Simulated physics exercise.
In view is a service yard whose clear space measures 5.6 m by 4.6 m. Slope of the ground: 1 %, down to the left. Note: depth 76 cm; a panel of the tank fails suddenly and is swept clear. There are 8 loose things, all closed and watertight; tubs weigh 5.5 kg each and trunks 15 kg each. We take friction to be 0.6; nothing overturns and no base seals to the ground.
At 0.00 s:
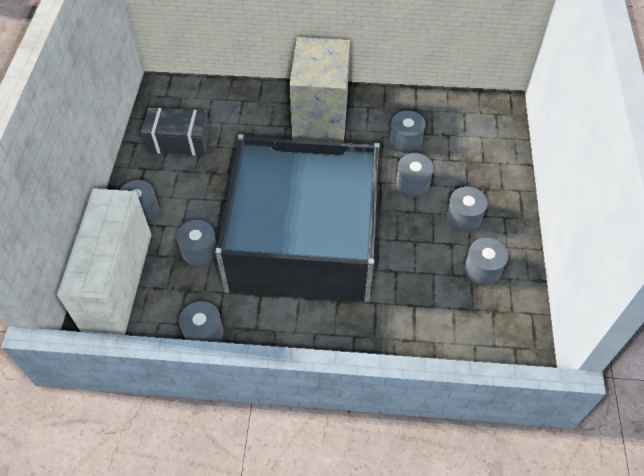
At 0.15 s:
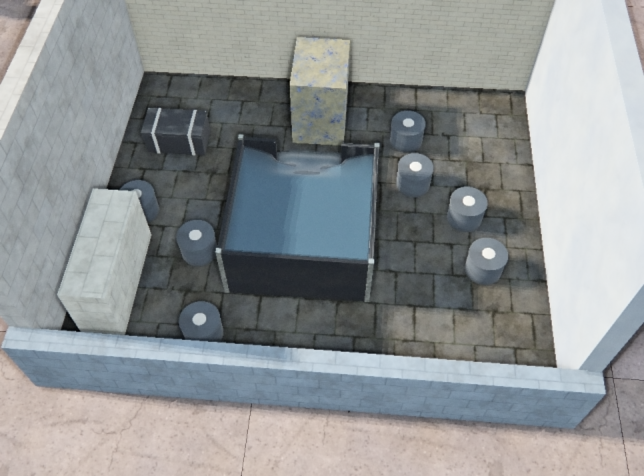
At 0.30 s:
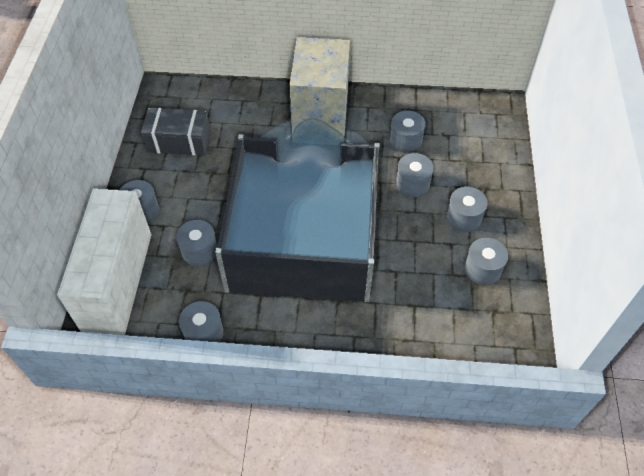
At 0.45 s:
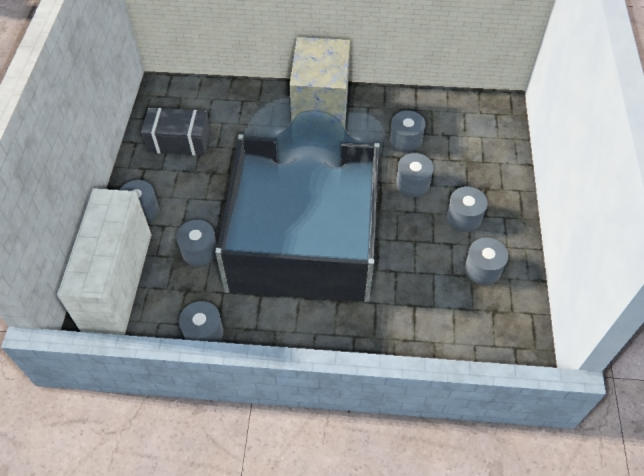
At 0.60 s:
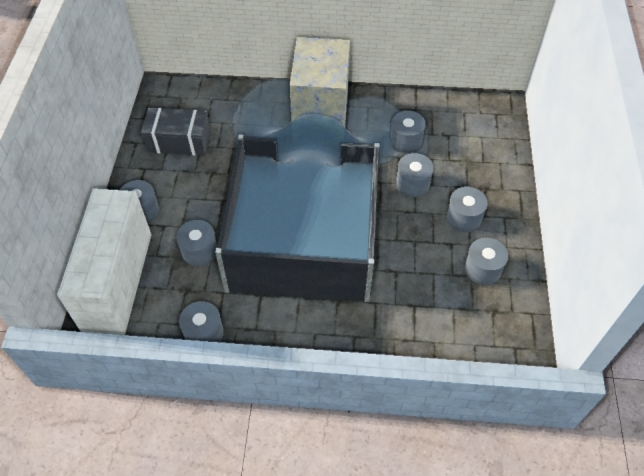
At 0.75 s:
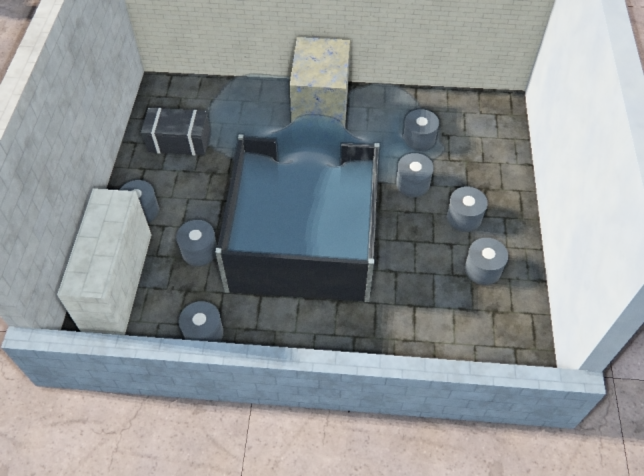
The footage shows a walled, paved yard with a dark water tank whose back panel gives way, letting water pour out against a mottled block and spread to both sides, before a grey tub at the upper right shifts slightly rightward.
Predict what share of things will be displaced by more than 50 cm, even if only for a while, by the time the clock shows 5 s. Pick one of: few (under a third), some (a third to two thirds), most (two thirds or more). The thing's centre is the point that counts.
Most.
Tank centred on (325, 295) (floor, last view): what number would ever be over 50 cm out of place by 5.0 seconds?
Then 6 of them would.
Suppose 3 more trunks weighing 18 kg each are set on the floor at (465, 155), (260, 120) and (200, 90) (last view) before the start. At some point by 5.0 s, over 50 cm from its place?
Each in turn ends up beyond the limit, beyond the limit, beyond the limit.
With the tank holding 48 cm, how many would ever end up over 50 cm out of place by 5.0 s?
So the tally would be 4.
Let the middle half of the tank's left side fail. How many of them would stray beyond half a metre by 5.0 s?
Count: 4.
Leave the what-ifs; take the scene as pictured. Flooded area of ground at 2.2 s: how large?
Somewhere about 17 m2, give or take.
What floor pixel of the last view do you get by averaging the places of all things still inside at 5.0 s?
It sits at about (336, 269).
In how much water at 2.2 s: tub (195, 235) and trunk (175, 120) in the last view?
Around 0 cm and 11 cm.
After 1.1 s 1 of 8 are over 50 cm from their spots; 0 afloat.
After 2.2 s 2 of 8 are over 50 cm from their spots; 1 afloat.
After 3.5 s 4 of 8 are over 50 cm from their spots; 3 afloat.
After 5.0 s 7 of 8 are over 50 cm from their spots, and 7 have been at some point; 5 afloat.
